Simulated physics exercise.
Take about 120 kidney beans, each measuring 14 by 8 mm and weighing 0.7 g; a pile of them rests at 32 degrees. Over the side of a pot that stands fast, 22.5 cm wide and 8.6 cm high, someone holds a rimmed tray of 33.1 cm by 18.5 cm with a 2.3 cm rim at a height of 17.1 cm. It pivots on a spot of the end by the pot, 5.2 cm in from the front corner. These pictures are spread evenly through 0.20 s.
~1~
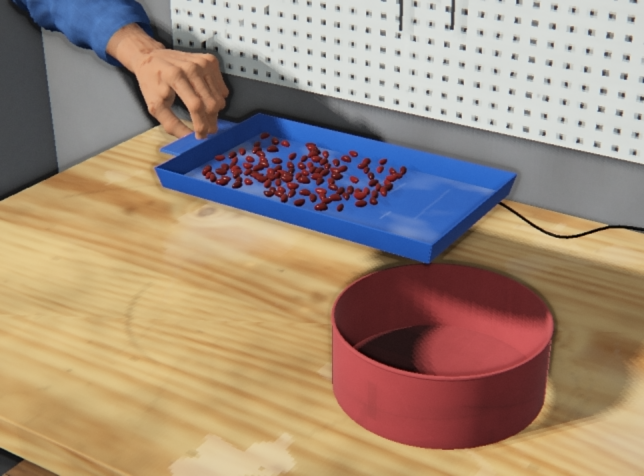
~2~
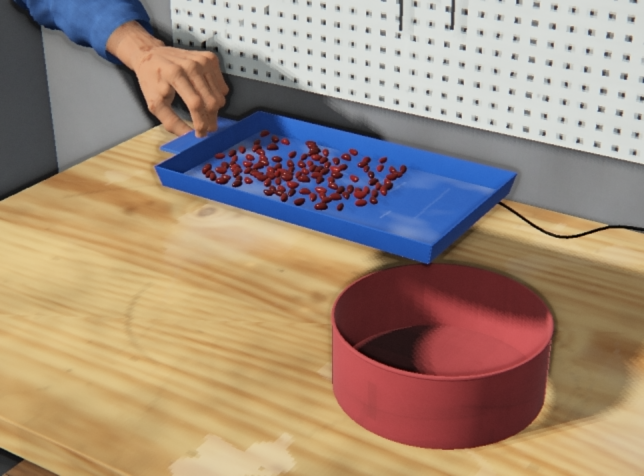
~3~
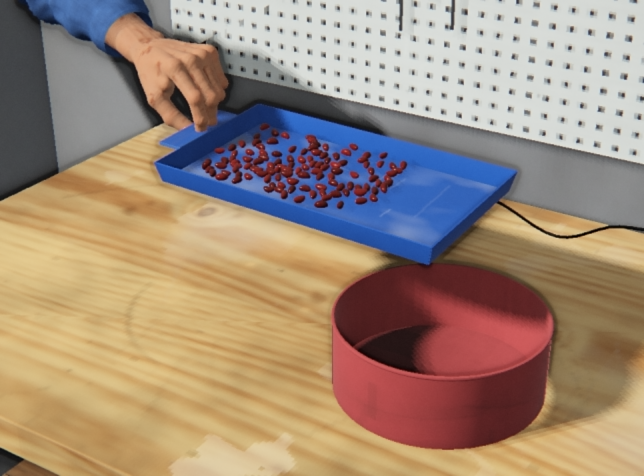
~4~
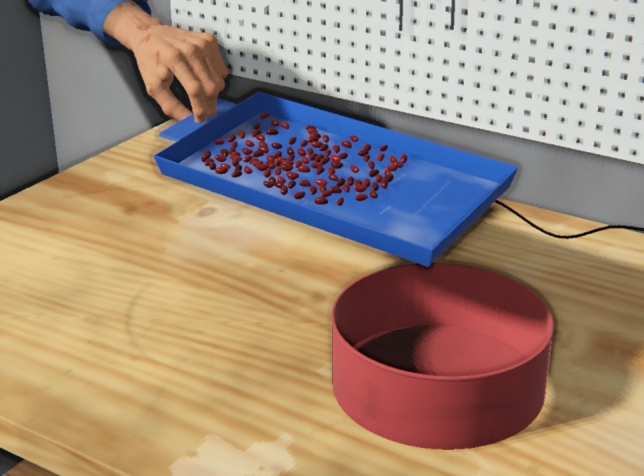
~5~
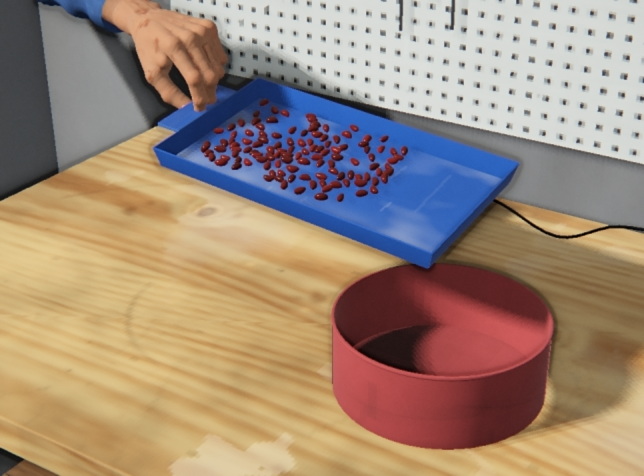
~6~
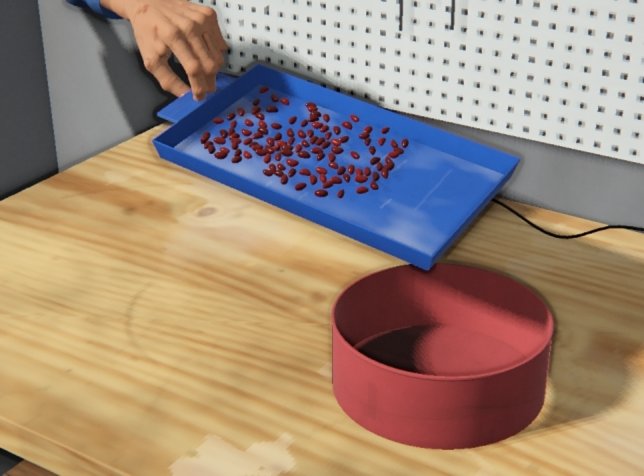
At first, a blue tray scattered with red beans sits almost level above a wooden table beside a round red pot, a hand gripping its left end. Gradually the hand lifts that end, slanting the tray modestly down toward the pot, while the beans stay spread in place on it.
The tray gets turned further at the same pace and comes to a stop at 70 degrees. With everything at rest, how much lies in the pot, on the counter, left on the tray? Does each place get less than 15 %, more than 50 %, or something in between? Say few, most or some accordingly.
Pot: Most. Counter: Few. Tray: Some.
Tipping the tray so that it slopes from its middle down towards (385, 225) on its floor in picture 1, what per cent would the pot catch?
I'd say close to 60 %.
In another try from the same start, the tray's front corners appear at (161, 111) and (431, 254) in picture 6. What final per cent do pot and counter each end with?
That works out as pot 65 and counter 20.
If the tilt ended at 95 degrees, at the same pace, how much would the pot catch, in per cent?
95 percent.
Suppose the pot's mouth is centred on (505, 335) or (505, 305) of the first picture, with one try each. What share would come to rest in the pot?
Roughly 65 per cent, then 15 per cent.
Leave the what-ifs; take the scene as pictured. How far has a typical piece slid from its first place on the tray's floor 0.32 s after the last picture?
5 cm.
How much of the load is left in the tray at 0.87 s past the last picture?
Roughly 40 per cent.
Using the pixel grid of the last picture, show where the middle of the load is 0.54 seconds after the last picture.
Approximately (372, 230) in the final picture.
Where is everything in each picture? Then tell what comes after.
In the first picture, tray tilt 0 degrees, front corners at (162, 167) and (429, 241); middle of the pieces at (305, 173); pot at (442, 315).
In the second picture, tray tilt 1 degrees, front corners at (162, 166) and (429, 242); middle of the pieces at (305, 171).
In the third picture, tray tilt 2 degrees, front corners at (161, 162) and (429, 243); middle of the pieces at (305, 167).
In the fourth picture, tray tilt 5 degrees, front corners at (161, 155) and (429, 246), lowest corner right front; middle of the pieces at (305, 160).
In the fifth picture, tray tilt 9 degrees, front corners at (160, 147) and (430, 248), lowest corner right front; middle of the pieces at (305, 152).
In the sixth picture, tray tilt 12 degrees, front corners at (160, 139) and (430, 251), lowest corner right front; middle of the pieces at (305, 144); pot at (442, 315).
Then, 0.32 s after the last picture, tilt 40 degrees; the tray holds 100 %, the pot 0 %.
Then, 0.54 s after the last picture, tilt 60 degrees; the tray holds 100 %, the pot 0 %.
Then, 0.87 s after the last picture, tilt 70 degrees; the tray holds 40 %, the pot 45 %.
In the end, pot 70 %, counter 5 %, tray 25 %.
